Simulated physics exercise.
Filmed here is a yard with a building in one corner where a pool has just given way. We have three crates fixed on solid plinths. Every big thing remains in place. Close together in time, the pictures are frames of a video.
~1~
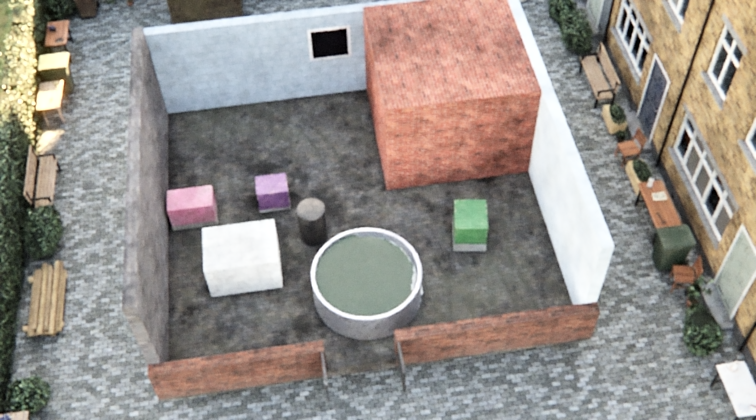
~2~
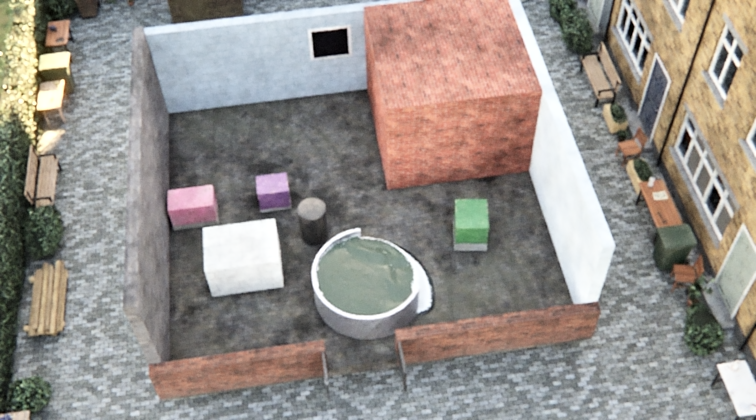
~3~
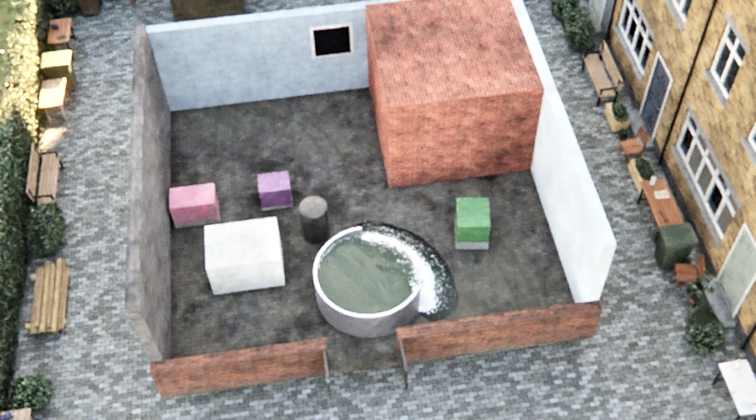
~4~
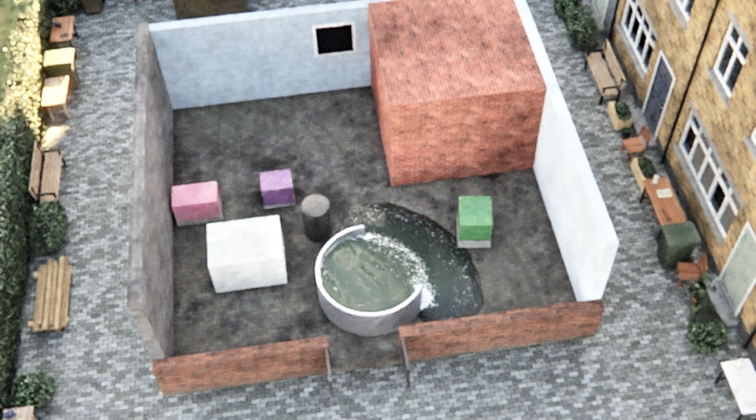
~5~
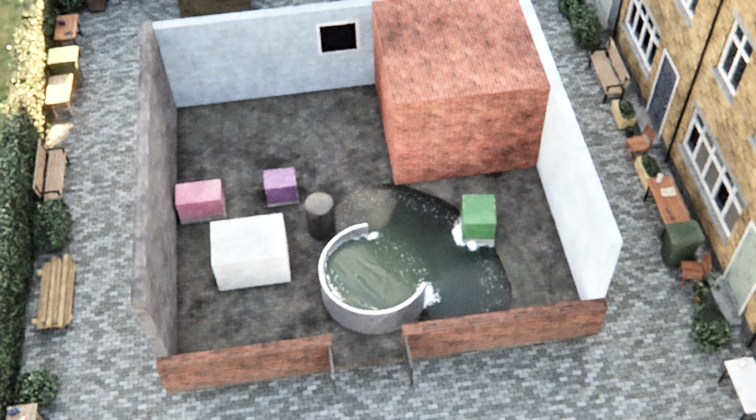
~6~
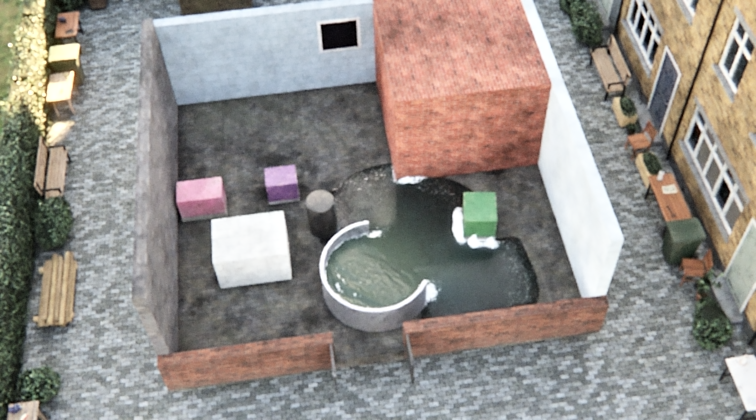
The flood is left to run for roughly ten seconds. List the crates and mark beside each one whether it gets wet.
Purple crate - gets wet; green crate - gets wet; pink crate - stays dry.
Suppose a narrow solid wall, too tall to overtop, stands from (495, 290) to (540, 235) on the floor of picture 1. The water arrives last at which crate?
I'd pick the one in pink.
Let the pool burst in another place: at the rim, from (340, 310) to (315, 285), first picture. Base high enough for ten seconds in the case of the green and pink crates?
First the green crate: It is never reached; then the pink crate: It gets reached.
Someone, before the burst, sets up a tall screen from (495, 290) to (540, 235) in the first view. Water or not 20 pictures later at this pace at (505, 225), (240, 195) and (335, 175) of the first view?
As listed: Covered, clear, covered.
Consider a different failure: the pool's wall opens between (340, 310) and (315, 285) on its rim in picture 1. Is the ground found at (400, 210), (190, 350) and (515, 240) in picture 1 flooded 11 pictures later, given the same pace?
Those three places would be still unsoaked, soaking and still unsoaked, in that order.
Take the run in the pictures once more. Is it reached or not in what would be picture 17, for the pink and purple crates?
By then the pink crate has stayed dry and the purple crate has been hit.
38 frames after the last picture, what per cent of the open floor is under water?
I reckon 75 per cent or so.
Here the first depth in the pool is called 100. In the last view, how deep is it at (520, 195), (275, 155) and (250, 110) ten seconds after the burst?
In turn 8, 2 and 8 in a hundred.
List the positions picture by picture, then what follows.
The round tank at (367, 274) is whole and still, in the first picture.
Water pours out at (407, 261) and has run to a hidden place, in the second picture.
Water pours out at (408, 260) and has run to a hidden place, in the third picture.
Water pours out at (411, 260) and has run to (357, 212), in the fourth picture.
The front is at (360, 194), out from the gap at (414, 258), in the fifth picture.
Water pours out at (415, 256) and has run to (366, 172), in the sixth picture.
A moment on, water covers 35 % of the floor; the purple crate water round its plinth, the green crate water round its plinth, the pink crate not reached.
Next, water covers 40 % of the floor; the purple crate water round its plinth, the green crate water round its plinth, the pink crate not reached.
Then, water covers 50 % of the floor; the purple crate water round its plinth, the green crate water round its plinth, the pink crate not reached.
Later, water covers 75 % of the floor; the purple crate water round its plinth, the green crate water round its plinth, the pink crate water round its plinth.
In the end, water covers 90 % of the floor; the purple crate was topped, the green crate was topped, the pink crate stayed above the water.
